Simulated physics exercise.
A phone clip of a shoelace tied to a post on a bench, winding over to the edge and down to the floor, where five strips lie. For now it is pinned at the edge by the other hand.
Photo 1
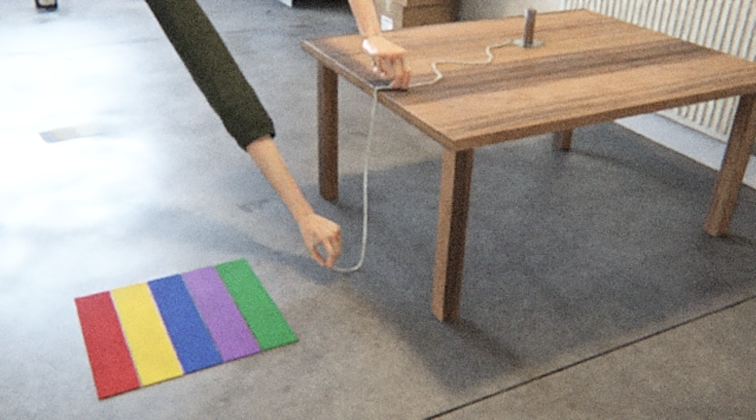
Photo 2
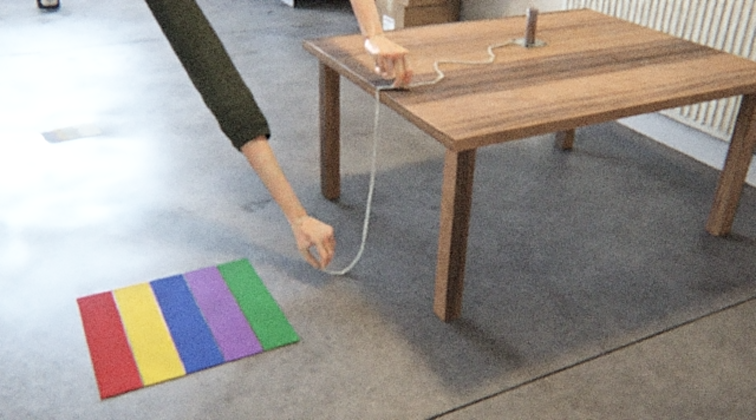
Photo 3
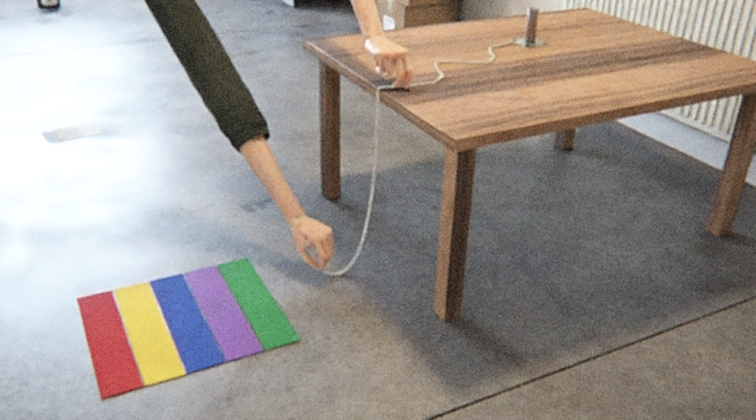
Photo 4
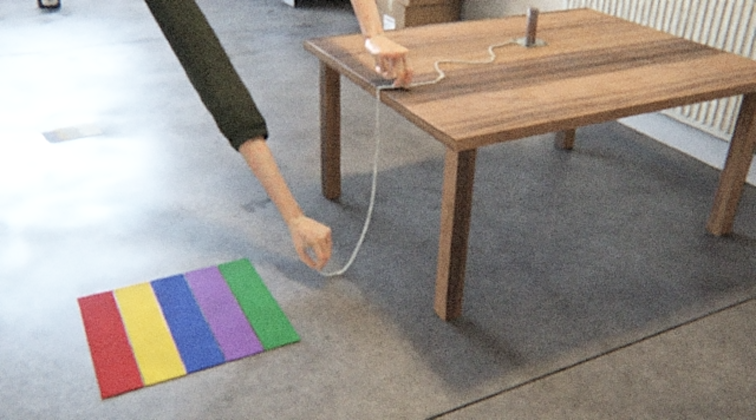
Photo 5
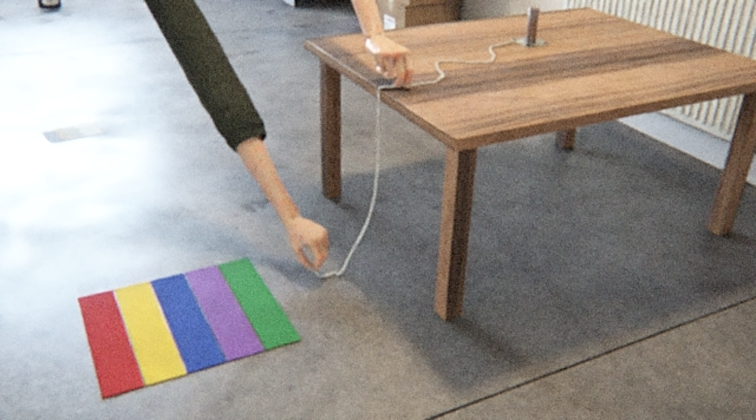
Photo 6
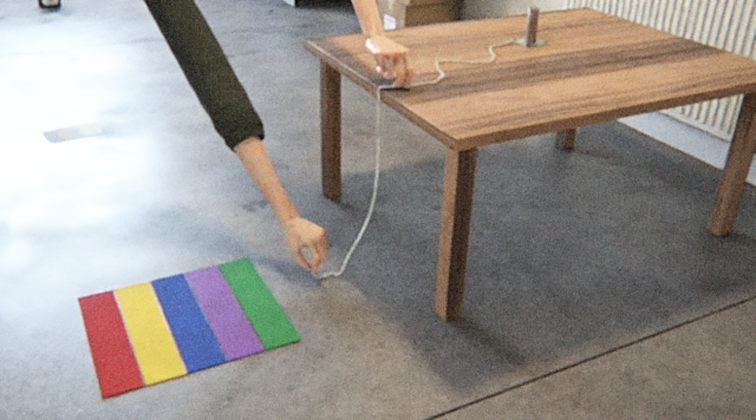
A hand holding the end of a pale cord near the floor shifts slightly left, while another pins it at the table edge.
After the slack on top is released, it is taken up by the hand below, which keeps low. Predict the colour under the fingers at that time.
The yellow one.
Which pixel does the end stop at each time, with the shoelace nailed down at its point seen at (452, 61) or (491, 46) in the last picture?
I'd put it around (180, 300) the first time and around (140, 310) the second.
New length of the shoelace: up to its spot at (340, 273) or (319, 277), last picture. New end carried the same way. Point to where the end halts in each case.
About (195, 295), then (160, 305).
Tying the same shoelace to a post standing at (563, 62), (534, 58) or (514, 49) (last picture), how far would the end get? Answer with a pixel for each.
(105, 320), (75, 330) and (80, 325), in that order.
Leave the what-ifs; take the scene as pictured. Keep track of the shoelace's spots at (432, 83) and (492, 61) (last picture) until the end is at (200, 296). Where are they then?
They move to (369, 92) and (460, 58) respectively.
Soon after, end near (200, 296); over purple.
Then, end near (161, 306); over yellow.
At full stretch, end near (136, 313); over yellow. It gets as far as the yellow strip.
